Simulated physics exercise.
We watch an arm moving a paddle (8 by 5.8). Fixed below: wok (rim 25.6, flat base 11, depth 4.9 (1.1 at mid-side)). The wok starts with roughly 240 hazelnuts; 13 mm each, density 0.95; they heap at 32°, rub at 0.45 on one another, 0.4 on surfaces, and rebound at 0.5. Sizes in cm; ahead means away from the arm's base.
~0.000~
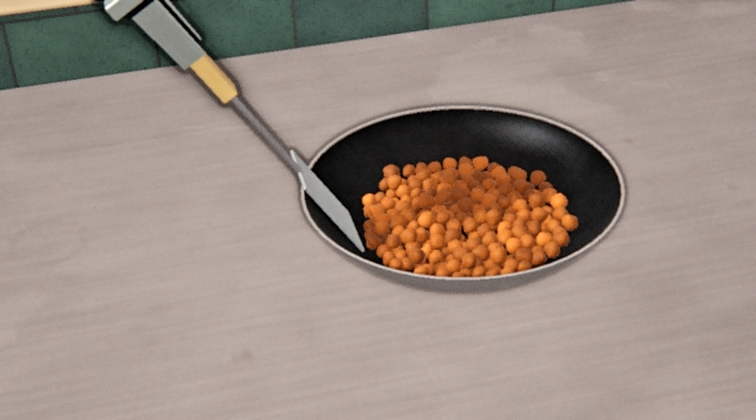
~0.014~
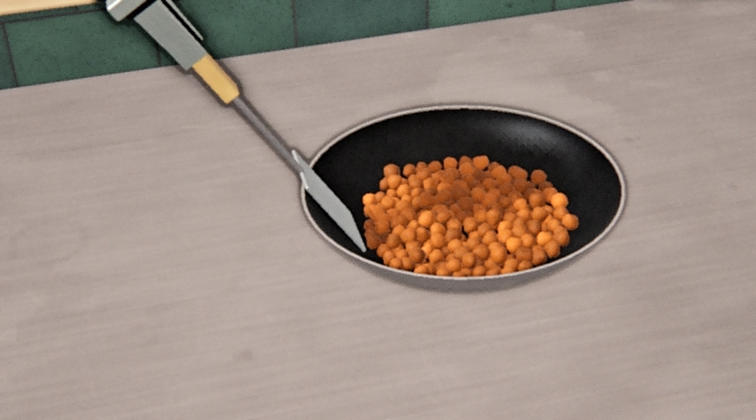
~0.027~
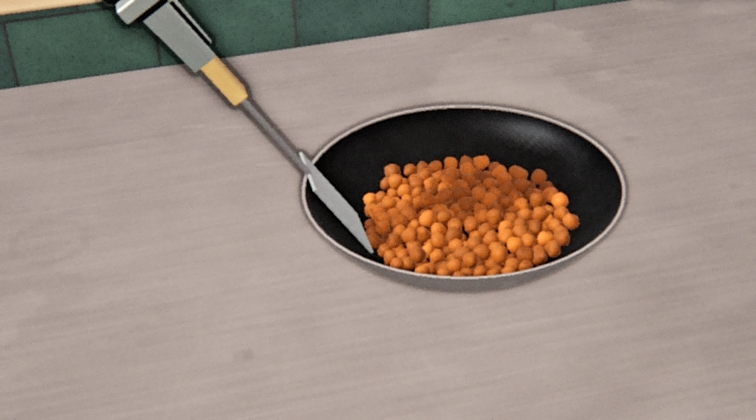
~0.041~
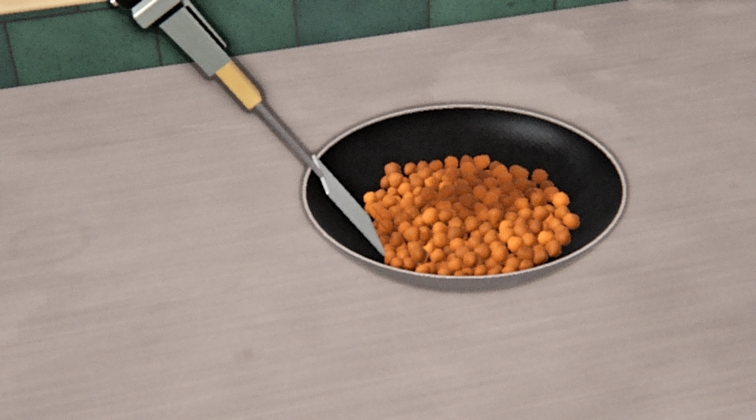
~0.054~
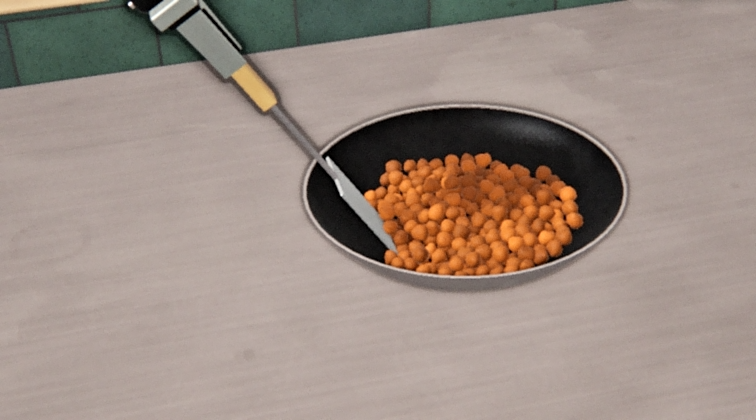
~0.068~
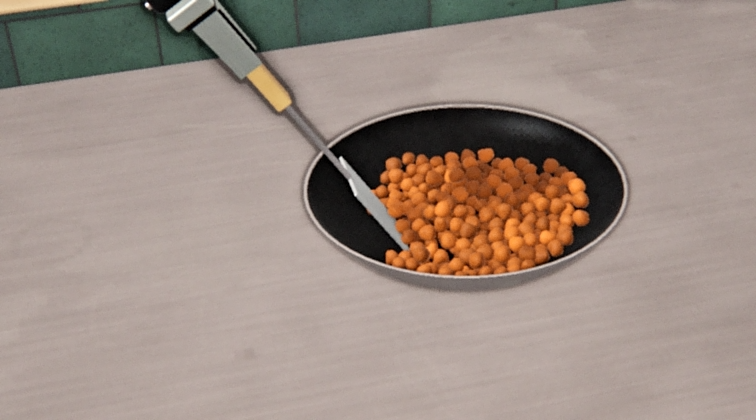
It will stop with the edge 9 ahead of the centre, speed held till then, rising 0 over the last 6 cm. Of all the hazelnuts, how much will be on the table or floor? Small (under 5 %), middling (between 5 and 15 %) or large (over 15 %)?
Share on the table or floor: Large (over 15 %).
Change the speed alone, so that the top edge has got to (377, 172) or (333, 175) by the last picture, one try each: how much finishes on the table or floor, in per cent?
Some 30 and 10 per cent.
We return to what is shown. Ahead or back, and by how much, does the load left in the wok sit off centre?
Roughly 3.0 cm ahead.
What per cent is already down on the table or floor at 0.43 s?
Roughly 20 per cent.
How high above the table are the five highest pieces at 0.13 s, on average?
About 5 cm.
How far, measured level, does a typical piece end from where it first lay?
Roughly 4 cm.
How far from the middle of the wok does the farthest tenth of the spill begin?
Some 30 cm.
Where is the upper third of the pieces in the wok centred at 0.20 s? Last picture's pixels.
Around (552, 175).
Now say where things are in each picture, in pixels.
The first frame shows paddle top edge at (298, 169), sloping 58°; upper third of the load around (462, 217), from x 370 to 570, top at y 165; 245 in the wok.
The second frame shows paddle top edge at (299, 169), sloping 58°; upper third of the load around (462, 216), from x 370 to 570, top at y 165.
The third frame shows paddle top edge at (307, 171), sloping 58°; upper third of the load around (463, 216), from x 370 to 570, top at y 160.
The fourth frame shows paddle top edge at (320, 174), sloping 58°; upper third of the load around (457, 216), from x 370 to 570, top at y 160.
The fifth frame shows paddle top edge at (334, 175), sloping 58°; upper third of the load around (461, 206), from x 370 to 575, top at y 160.
The sixth frame shows paddle top edge at (348, 176), sloping 58°; upper third of the load around (474, 201), from x 370 to 580, top at y 155; 245 in the wok.
After 0.13 s, sloping 58°, highest piece 5 above the table; 245 in the wok.
After 0.20 s, sloping 58°, highest piece 6 above the table; 245 in the wok.
After 0.43 s, sloping 58°, highest piece 6 above the table; 192 in the wok, 47 on the table or floor, 6 on the blade or in flight.
After 1.48 s, sloping 58°, highest piece 6 above the table; 192 in the wok, 53 on the table or floor.
At rest, 192 in the wok, 53 on the table or floor. That is 22 % on the table or floor.
